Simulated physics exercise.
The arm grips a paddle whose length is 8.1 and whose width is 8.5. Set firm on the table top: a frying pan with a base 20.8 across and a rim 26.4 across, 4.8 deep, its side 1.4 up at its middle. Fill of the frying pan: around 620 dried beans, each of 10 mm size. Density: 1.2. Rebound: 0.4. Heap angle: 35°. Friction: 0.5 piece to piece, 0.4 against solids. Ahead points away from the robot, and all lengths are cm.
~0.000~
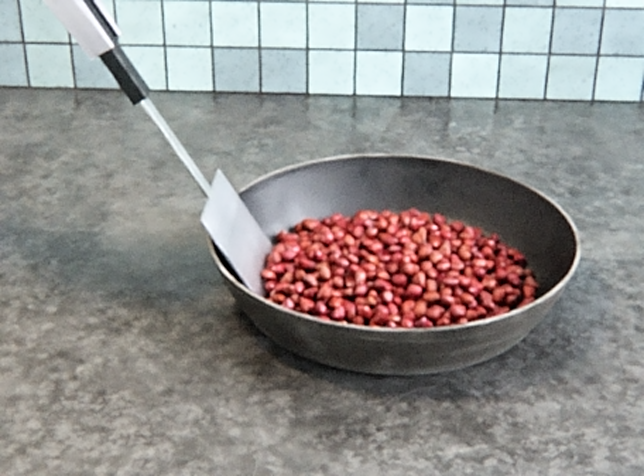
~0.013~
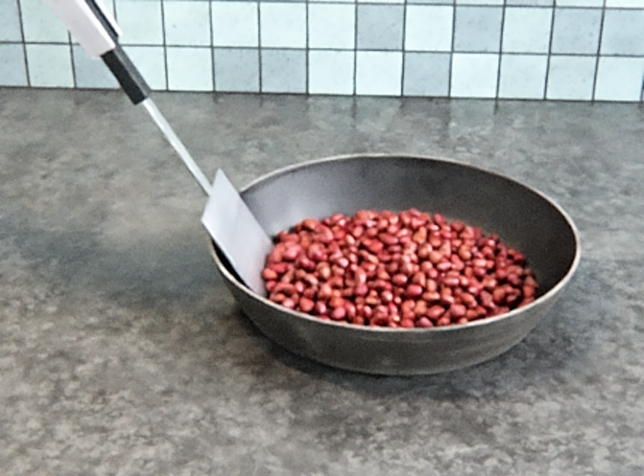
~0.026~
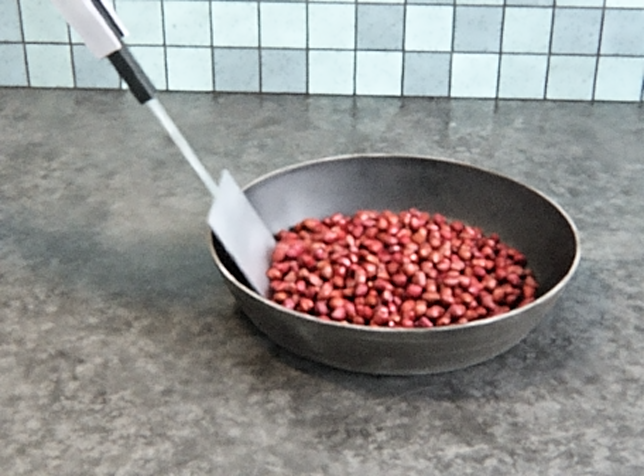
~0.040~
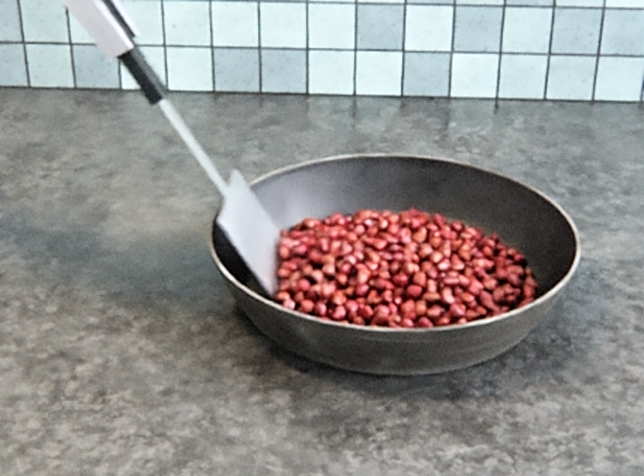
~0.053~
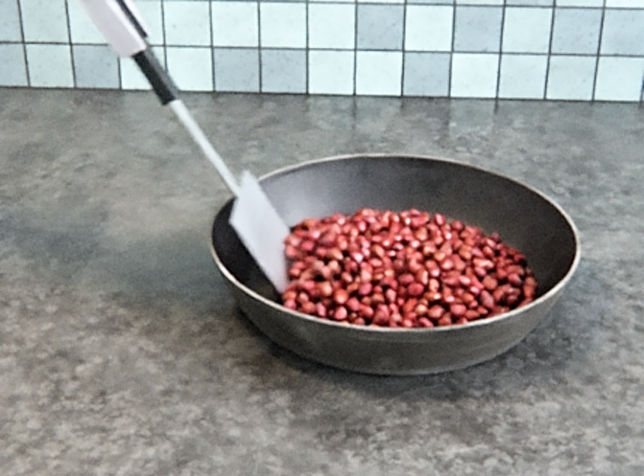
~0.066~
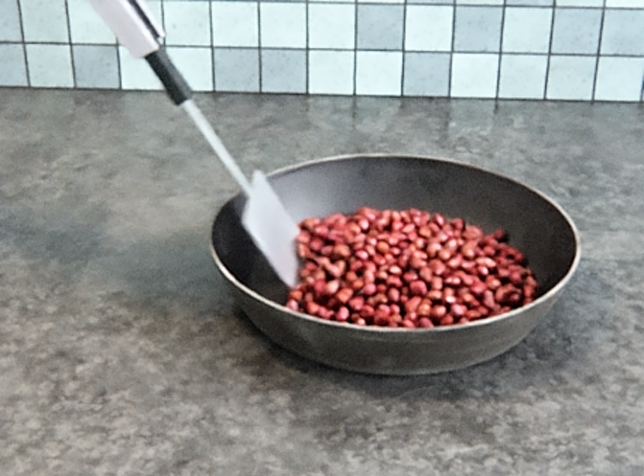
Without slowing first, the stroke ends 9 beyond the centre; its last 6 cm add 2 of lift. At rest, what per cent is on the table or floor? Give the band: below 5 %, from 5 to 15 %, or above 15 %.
Band: From 5 to 15 %.
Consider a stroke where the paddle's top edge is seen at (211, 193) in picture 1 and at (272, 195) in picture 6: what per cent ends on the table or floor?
Roughly 20 %.
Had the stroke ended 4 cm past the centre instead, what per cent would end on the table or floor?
About 0 %.
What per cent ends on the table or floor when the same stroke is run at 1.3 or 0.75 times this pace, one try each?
Some 15 and 5 per cent.
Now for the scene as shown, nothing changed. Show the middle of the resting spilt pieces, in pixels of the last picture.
The centre sits at roughly (622, 286).
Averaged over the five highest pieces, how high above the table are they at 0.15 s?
About 4 centimetres.
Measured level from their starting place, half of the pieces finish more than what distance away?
It comes to some 5 cm.
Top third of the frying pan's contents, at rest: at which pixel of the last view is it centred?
Look near (528, 261).
After 0.15 s, sloping 59°, highest piece 4 above the table; 622 in the frying pan.
After 0.24 s, sloping 59°, highest piece 5 above the table; 622 in the frying pan.
After 0.48 s, sloping 59°, highest piece 6 above the table; 579 in the frying pan, 35 on the table or floor, 8 on the blade or in flight.
After 1.53 s, sloping 59°, highest piece 5 above the table; 578 in the frying pan, 44 on the table or floor.
At rest, 578 in the frying pan, 44 on the table or floor. That is 7 % on the table or floor.
